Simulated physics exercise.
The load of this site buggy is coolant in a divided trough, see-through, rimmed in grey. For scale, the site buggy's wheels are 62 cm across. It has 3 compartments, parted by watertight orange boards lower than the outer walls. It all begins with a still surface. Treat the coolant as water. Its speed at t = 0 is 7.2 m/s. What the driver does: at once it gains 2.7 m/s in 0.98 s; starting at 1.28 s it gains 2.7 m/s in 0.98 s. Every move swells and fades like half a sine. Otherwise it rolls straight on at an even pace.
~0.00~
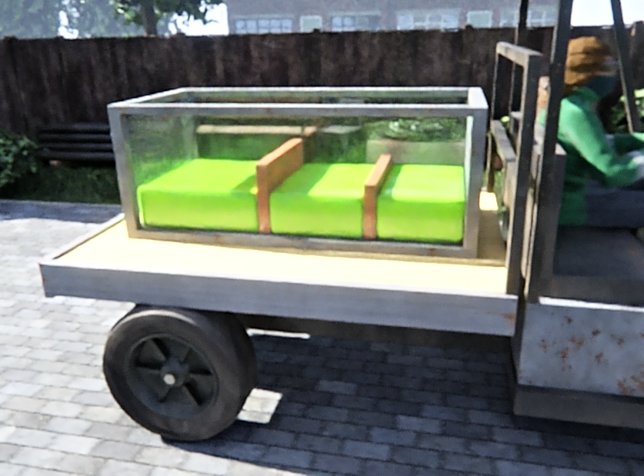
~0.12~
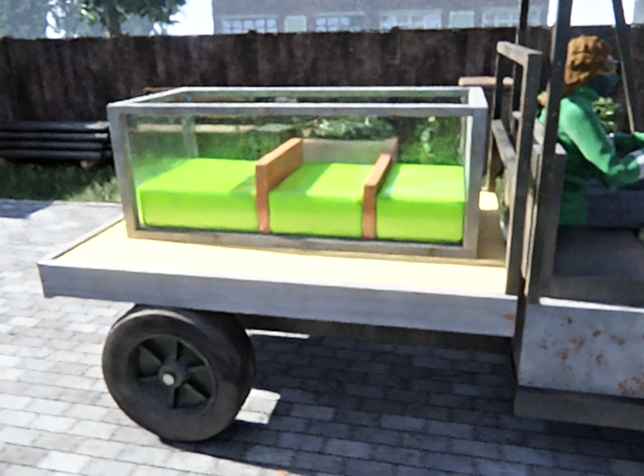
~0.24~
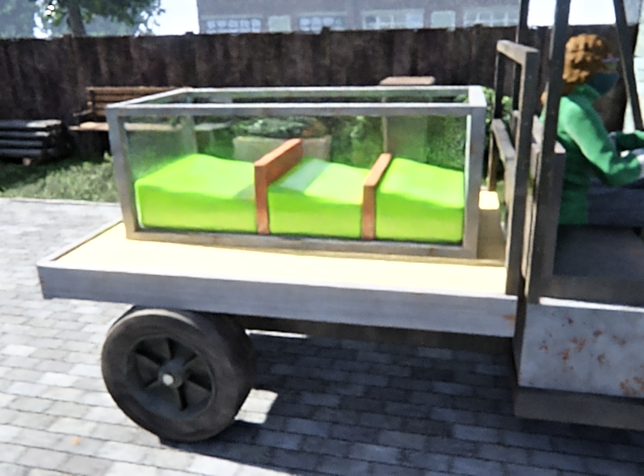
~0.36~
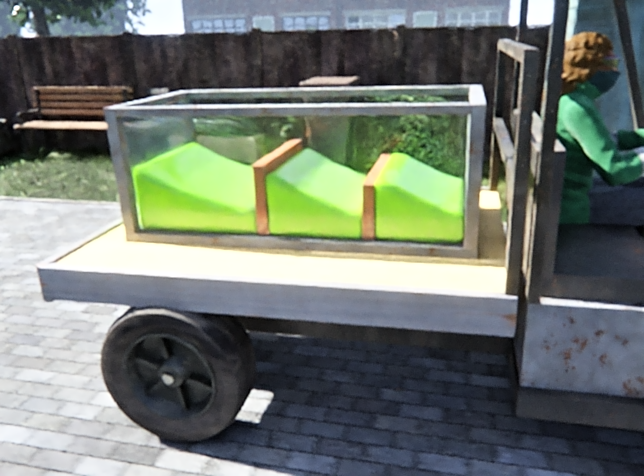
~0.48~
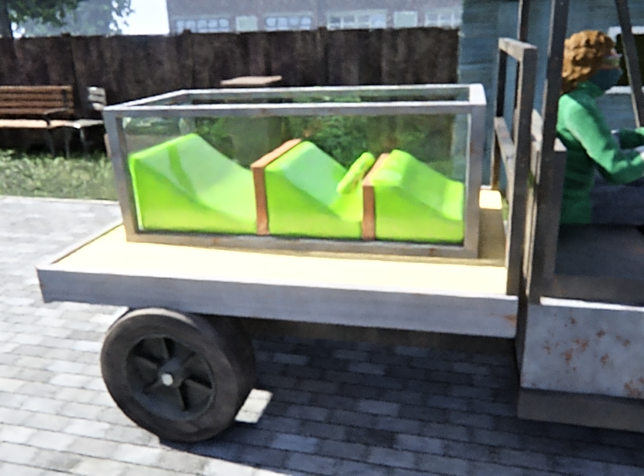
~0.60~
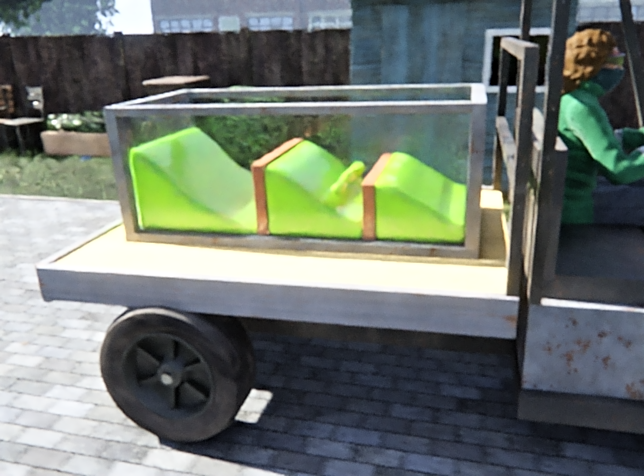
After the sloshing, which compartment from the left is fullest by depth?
The second compartment ends highest.
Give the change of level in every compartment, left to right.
From the left: 1 down, 3 up, 3 down.
By 1.20 s the compartments hold 18, 20, 16 cm, left to right.
By 1.90 s the compartments hold 18, 20, 15 cm, left to right.
By 2.80 s the compartments hold 18, 21, 15 cm, left to right.
By 5.24 s the compartments hold 18, 21, 16 cm, left to right.
